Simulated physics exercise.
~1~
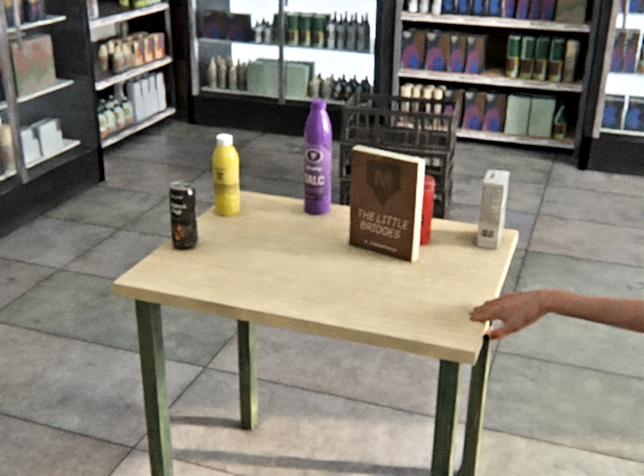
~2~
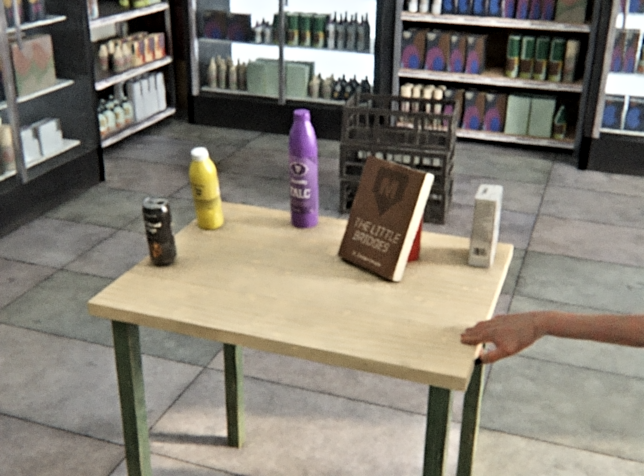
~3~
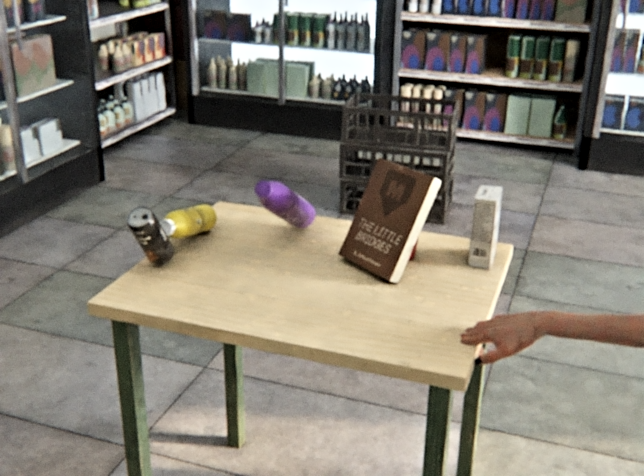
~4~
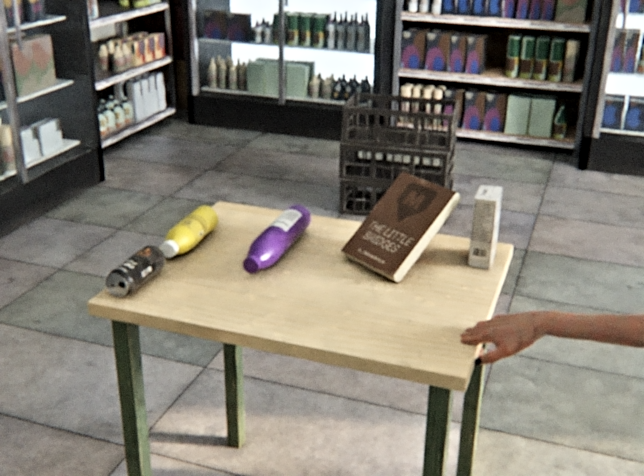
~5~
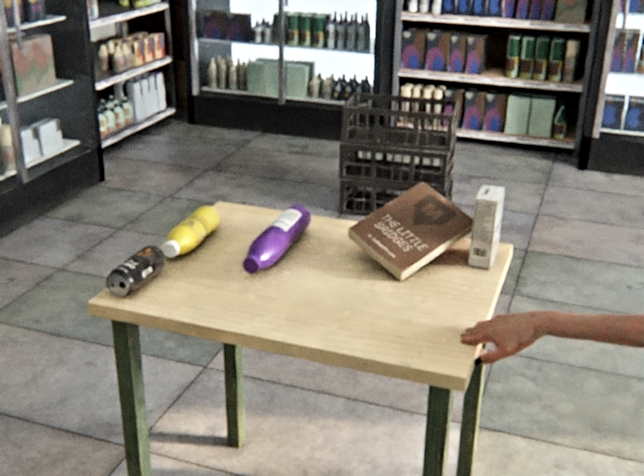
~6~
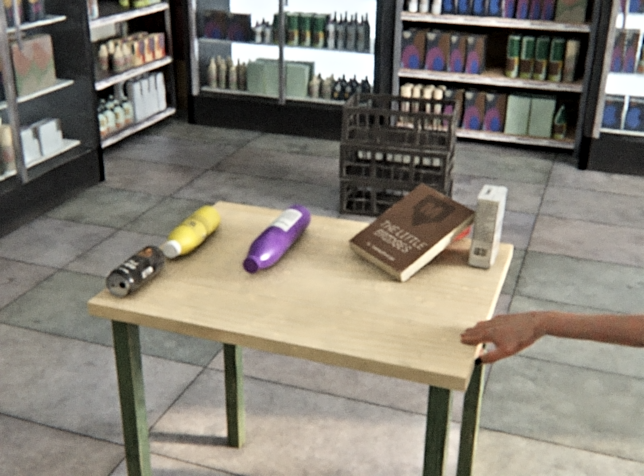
In this clip, a hand at the corner of a small table is seen as the table shifts toward the viewer and stops; the black can, yellow bottle, purple bottle, brown book and red jar tip over and end lying on the tabletop, while the white packet stays upright.
